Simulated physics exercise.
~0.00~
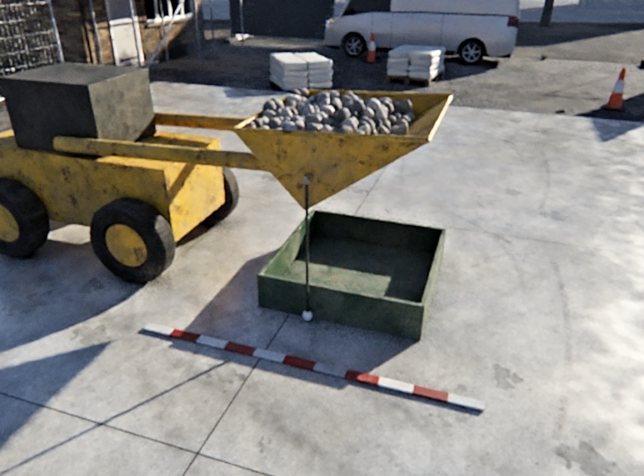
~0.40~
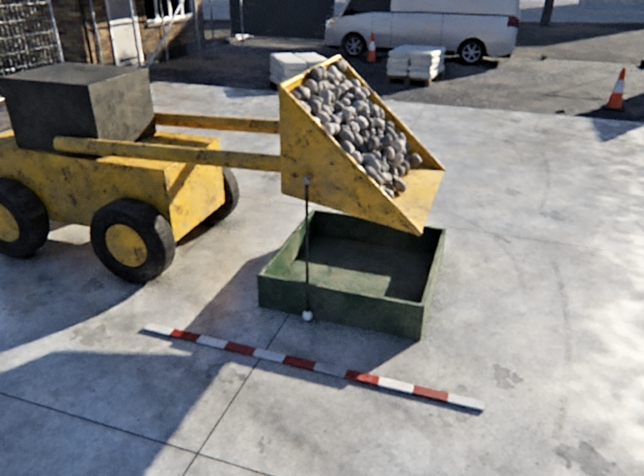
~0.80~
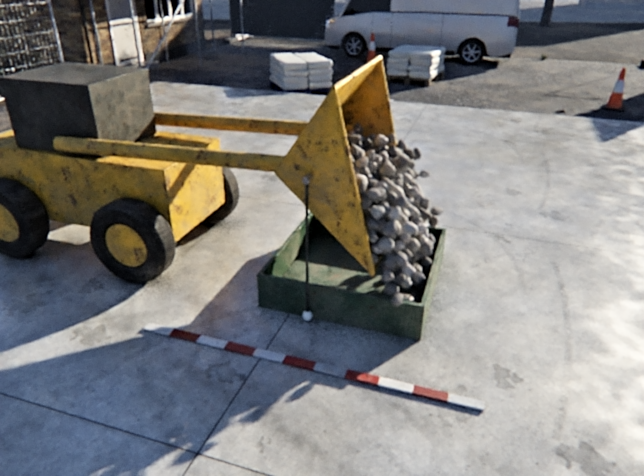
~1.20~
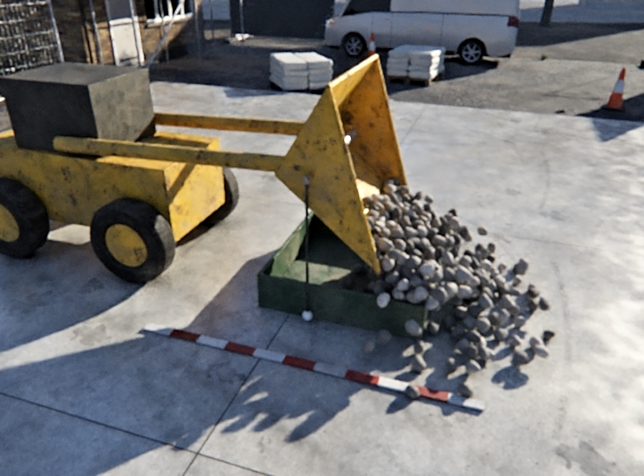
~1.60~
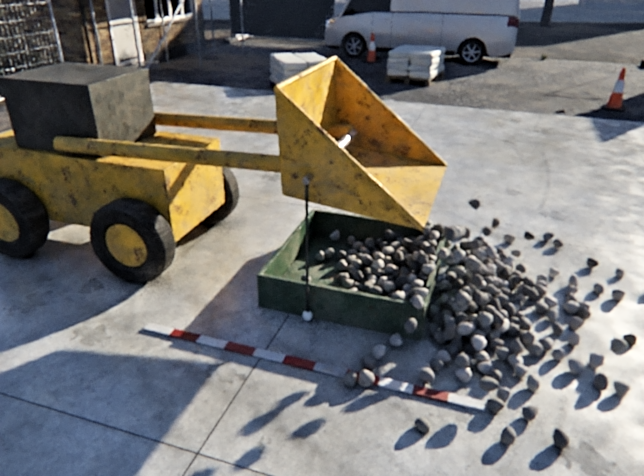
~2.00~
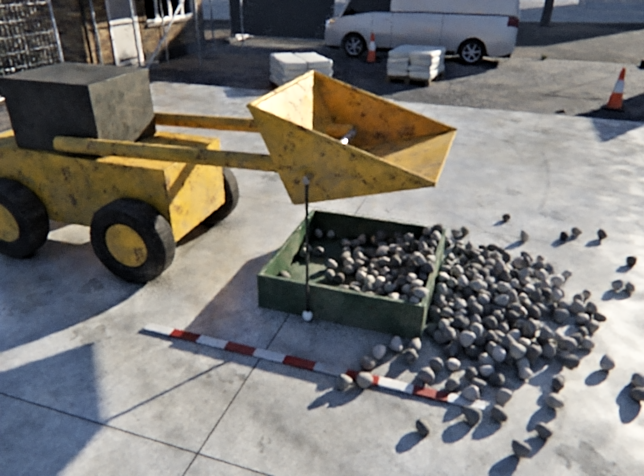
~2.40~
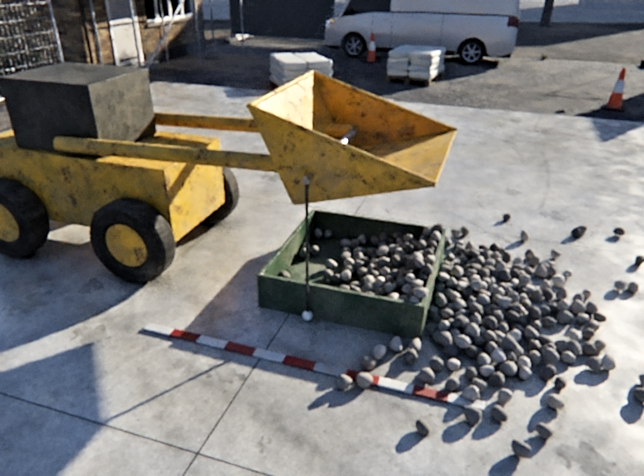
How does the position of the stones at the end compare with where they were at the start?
At the start the stones are heaped in the loader's raised yellow bucket. At the end they lie lower and farther to the right, partly in the green bin and partly scattered over the concrete beside it.
